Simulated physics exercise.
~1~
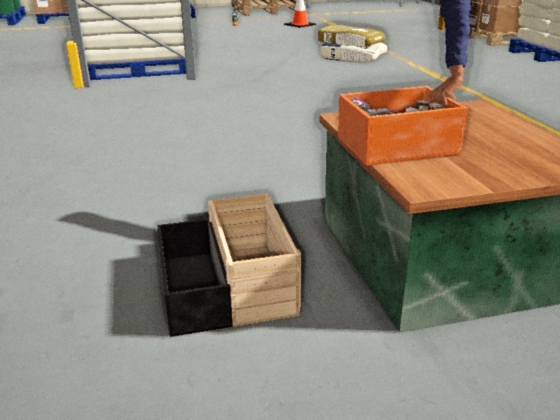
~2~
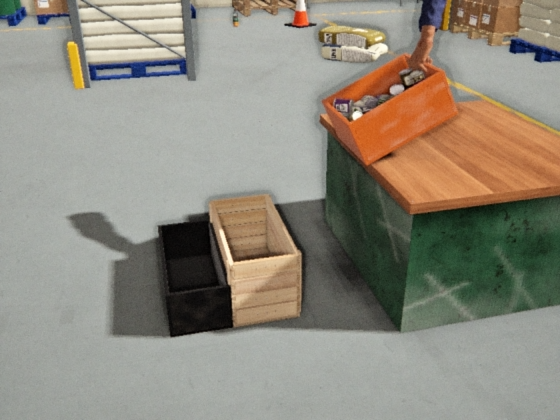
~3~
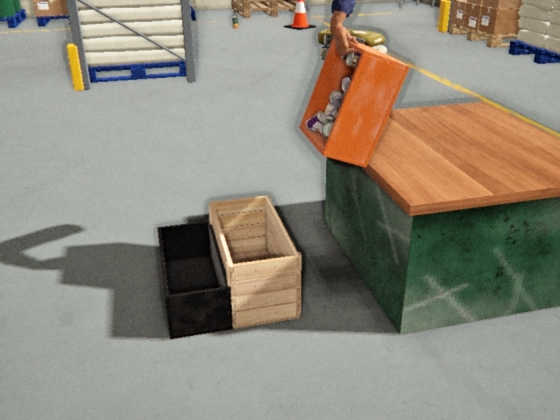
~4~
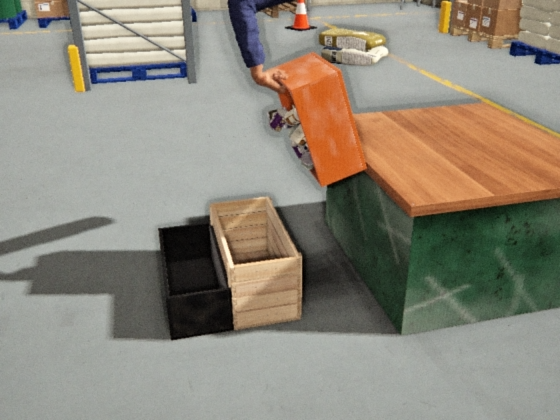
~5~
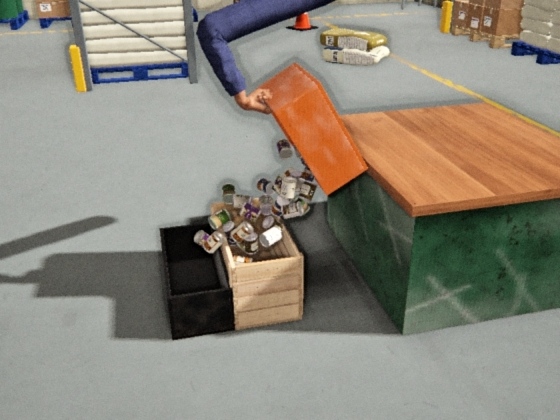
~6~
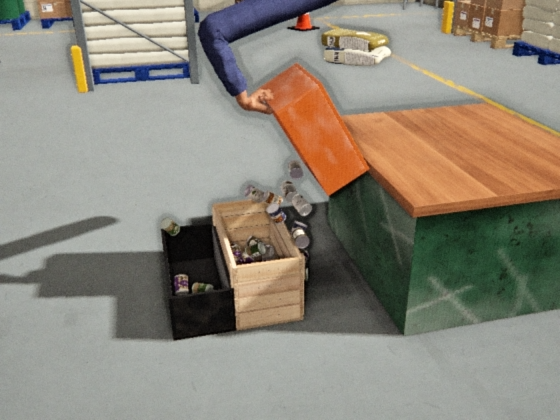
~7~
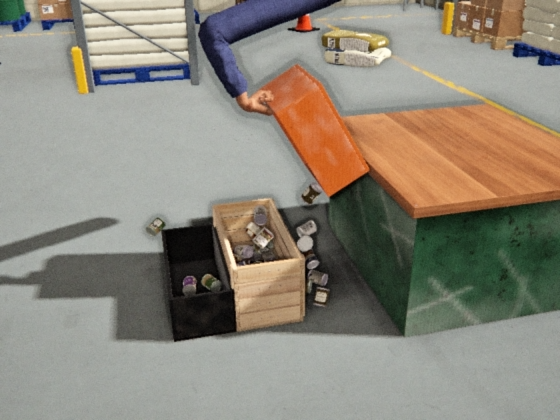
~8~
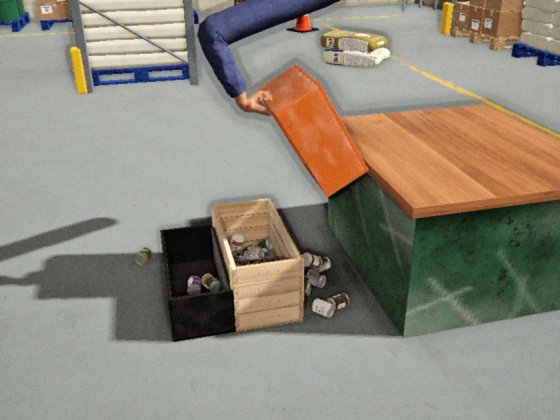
An orange crate loaded with small tins sits at the near-left end of a wood-topped green bench, a hand gripping its rim. The hand lifts the crate's far side and tips it steadily leftward over the bench edge. As it turns past upright, tins begin to slide out, then pour in a cluster toward the pale wooden box and black trough below. Most drop into the wooden box, a few land in the trough, and others tumble into the gap beside the bench. At the end the crate hangs tilted, several tins lie by the bench, and one rests left of the trough.
